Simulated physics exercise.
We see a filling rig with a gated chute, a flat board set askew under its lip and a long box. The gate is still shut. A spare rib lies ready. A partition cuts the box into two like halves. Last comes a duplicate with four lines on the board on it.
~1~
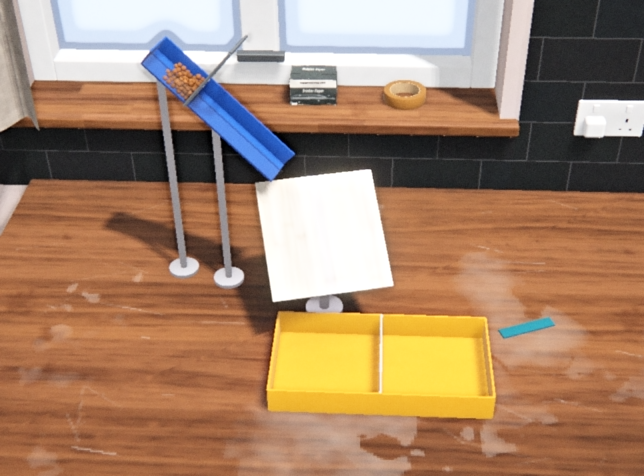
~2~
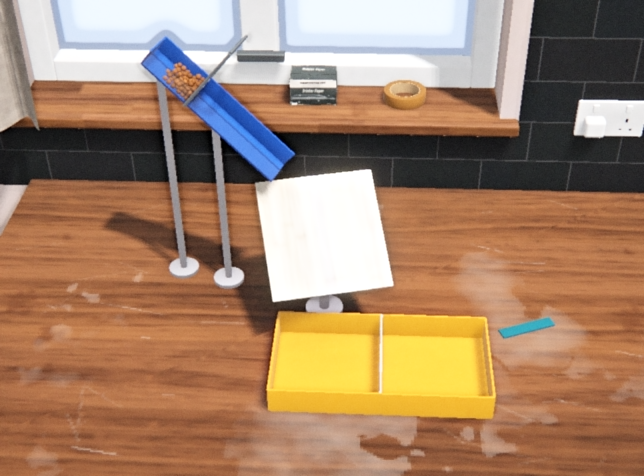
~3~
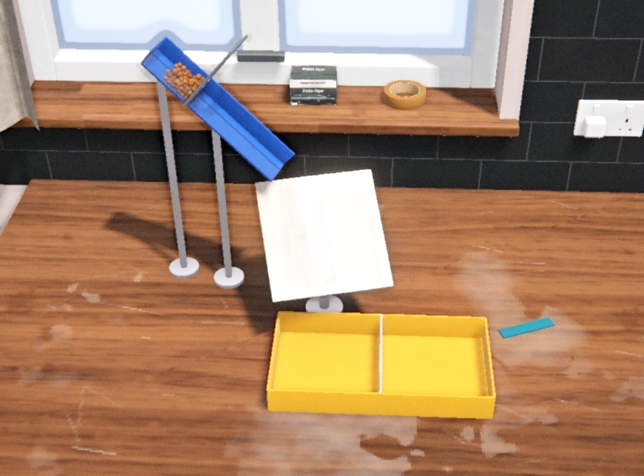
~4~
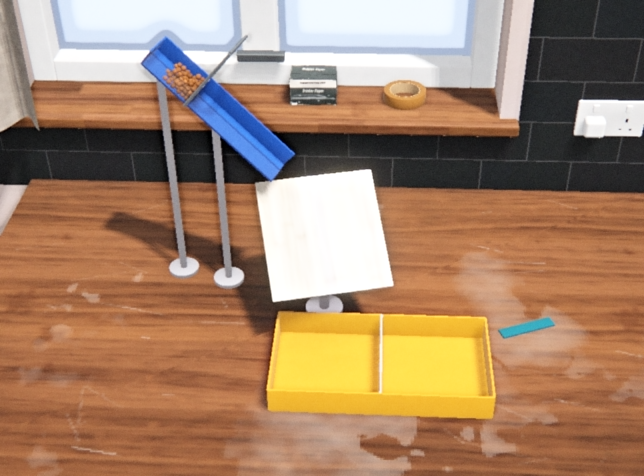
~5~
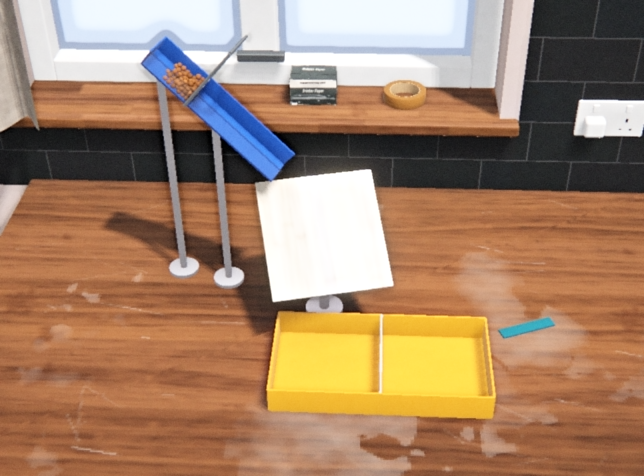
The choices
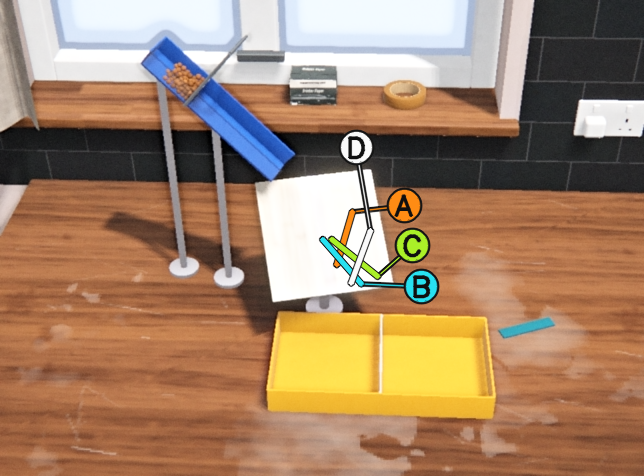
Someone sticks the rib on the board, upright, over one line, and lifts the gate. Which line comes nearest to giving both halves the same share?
C beats the others.
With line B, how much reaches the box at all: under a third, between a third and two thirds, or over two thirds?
Line B gives over two thirds.
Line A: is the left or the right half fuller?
The left half.
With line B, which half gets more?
Right.
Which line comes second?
The answer is B.
On the marked copy, line A from (352, 211) to (336, 264); line B from (322, 239) to (361, 283); line C from (331, 239) to (377, 276); line D from (370, 230) to (351, 283).
For line A, of what is caught, nearly all in the left half, a stray few in the right.
For line B, of what is caught, about a quarter in the left half, most in the right.
For line C, of what is caught, about a third in the left half, about two thirds in the right.
For line D, of what is caught, all in the left half, none in the right.
